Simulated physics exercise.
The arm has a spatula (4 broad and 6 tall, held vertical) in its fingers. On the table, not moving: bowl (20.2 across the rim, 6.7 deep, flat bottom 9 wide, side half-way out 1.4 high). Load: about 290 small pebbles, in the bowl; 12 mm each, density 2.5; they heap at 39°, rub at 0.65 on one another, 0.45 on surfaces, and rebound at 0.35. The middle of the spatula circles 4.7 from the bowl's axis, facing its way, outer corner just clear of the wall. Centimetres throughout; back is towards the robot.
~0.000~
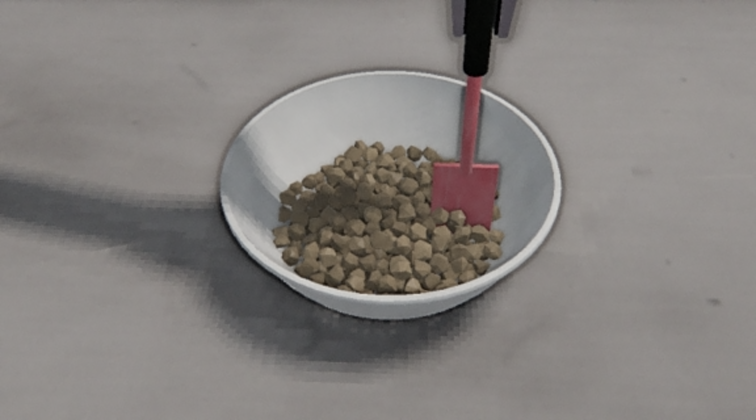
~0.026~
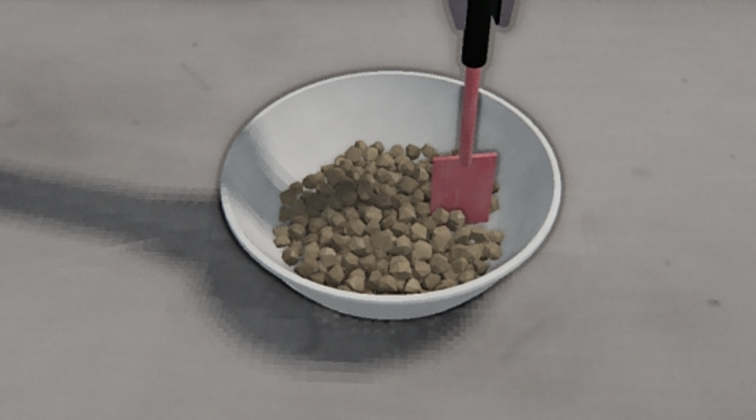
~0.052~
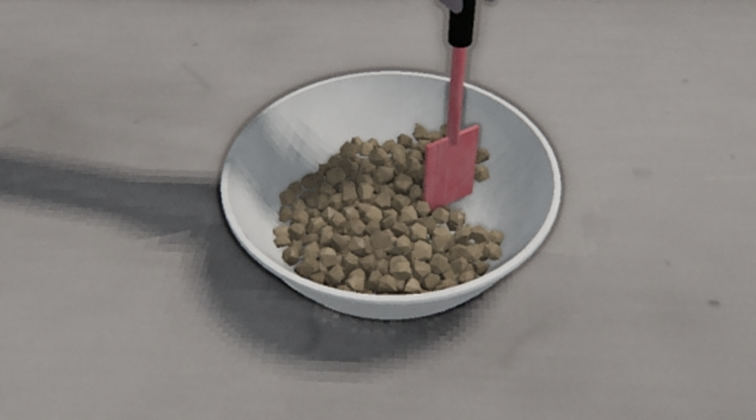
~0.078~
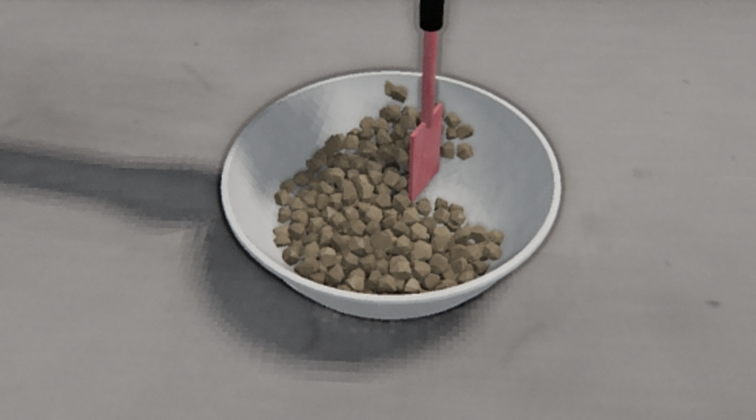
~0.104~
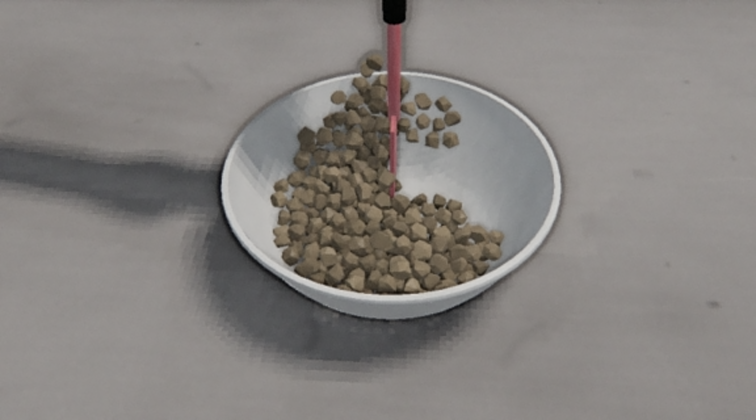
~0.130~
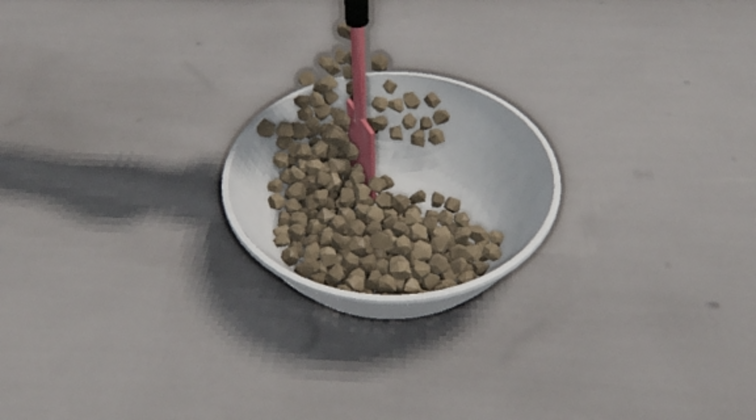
A robot arm held a red spatula upright in a white bowl of small brown pebbles and swept it around toward the back and left, pushing the pebbles into a pile that rose past the back rim.
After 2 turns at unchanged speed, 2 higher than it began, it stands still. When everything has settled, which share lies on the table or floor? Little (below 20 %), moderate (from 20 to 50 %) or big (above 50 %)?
Share on the table or floor: Moderate (from 20 to 50 %).
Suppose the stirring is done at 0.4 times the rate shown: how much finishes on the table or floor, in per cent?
About 0 per cent.
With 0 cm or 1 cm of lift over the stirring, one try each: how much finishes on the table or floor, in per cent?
About 45 and 40 per cent.
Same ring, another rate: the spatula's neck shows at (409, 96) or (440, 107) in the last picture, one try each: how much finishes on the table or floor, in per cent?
Some 15 and 0 per cent.
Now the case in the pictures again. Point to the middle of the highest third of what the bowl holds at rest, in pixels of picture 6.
Near (352, 186).
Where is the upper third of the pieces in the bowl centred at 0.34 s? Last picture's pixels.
At about (496, 209).
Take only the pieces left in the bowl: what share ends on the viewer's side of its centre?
About 45 per cent.
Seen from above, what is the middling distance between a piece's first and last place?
Some 10 cm.
After 0.34 s, 351° round, highest piece 10 above the table; 236 in the bowl, 26 on the table or floor, 32 in flight or on the tool.
After 0.56 s, 222° round, highest piece 9 above the table; 213 in the bowl, 73 on the table or floor, 8 in flight or on the tool.
After 0.87 s, 0° round, highest piece 5 above the table; 213 in the bowl, 81 on the table or floor.
After 1.57 s, 0° round, highest piece 5 above the table; 213 in the bowl, 81 on the table or floor.
In the end, 213 in the bowl, 81 on the table or floor. That is 28 % on the table or floor.
